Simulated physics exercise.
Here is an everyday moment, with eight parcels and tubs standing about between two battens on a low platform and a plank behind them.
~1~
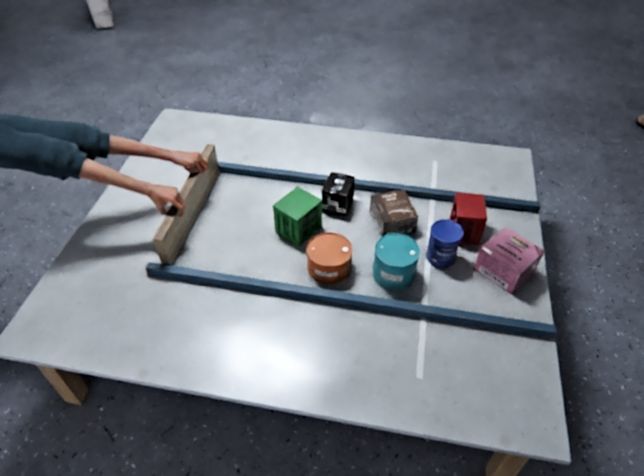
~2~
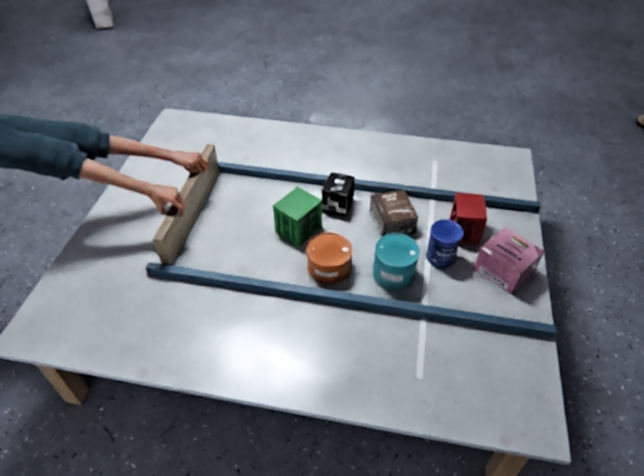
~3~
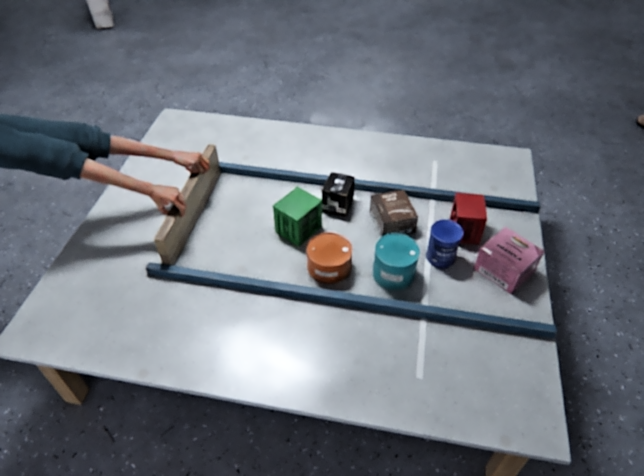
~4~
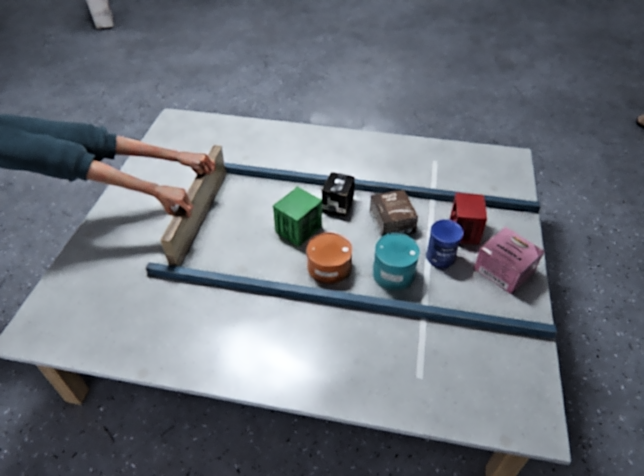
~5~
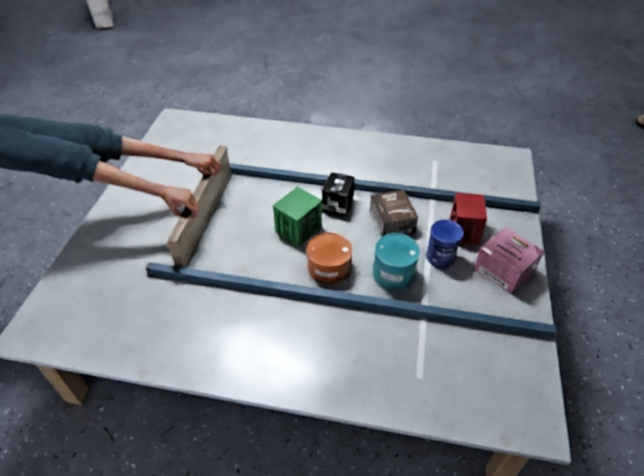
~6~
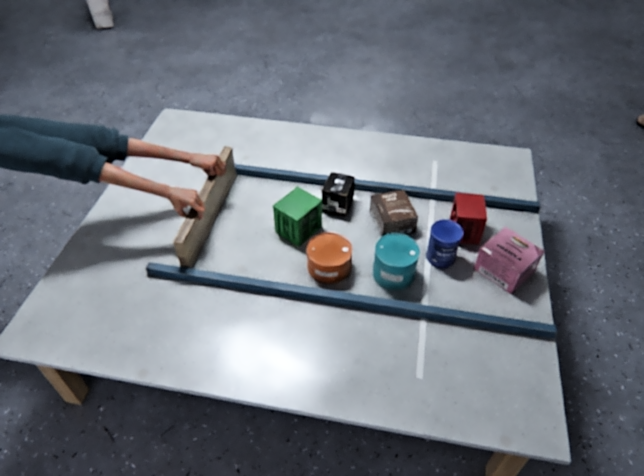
At the start, two hands hold a wooden plank upright at the left of a pale platform, with colourful boxes and tubs standing between two dark blue battens. The hands stay still briefly, then slide the plank a short way right, while the boxes and tubs remain unmoved.
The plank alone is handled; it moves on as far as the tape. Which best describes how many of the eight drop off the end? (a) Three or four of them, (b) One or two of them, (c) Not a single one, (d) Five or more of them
c, not a single one.
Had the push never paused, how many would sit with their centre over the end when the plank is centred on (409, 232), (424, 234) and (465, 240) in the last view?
0, 0, 2.
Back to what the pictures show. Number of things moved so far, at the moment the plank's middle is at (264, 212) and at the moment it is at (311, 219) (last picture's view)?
First 0, then 1.
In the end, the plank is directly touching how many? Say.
It's 3 of them.
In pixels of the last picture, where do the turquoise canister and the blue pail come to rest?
The first comes to rest at (499, 280), and the second at (482, 245).
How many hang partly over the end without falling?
It totals 1.
Soon after, none off yet; pink box at rest near (508, 260); red crate at rest near (468, 219); blue pail at rest near (444, 244).
In the end, the number that fall off is zero.
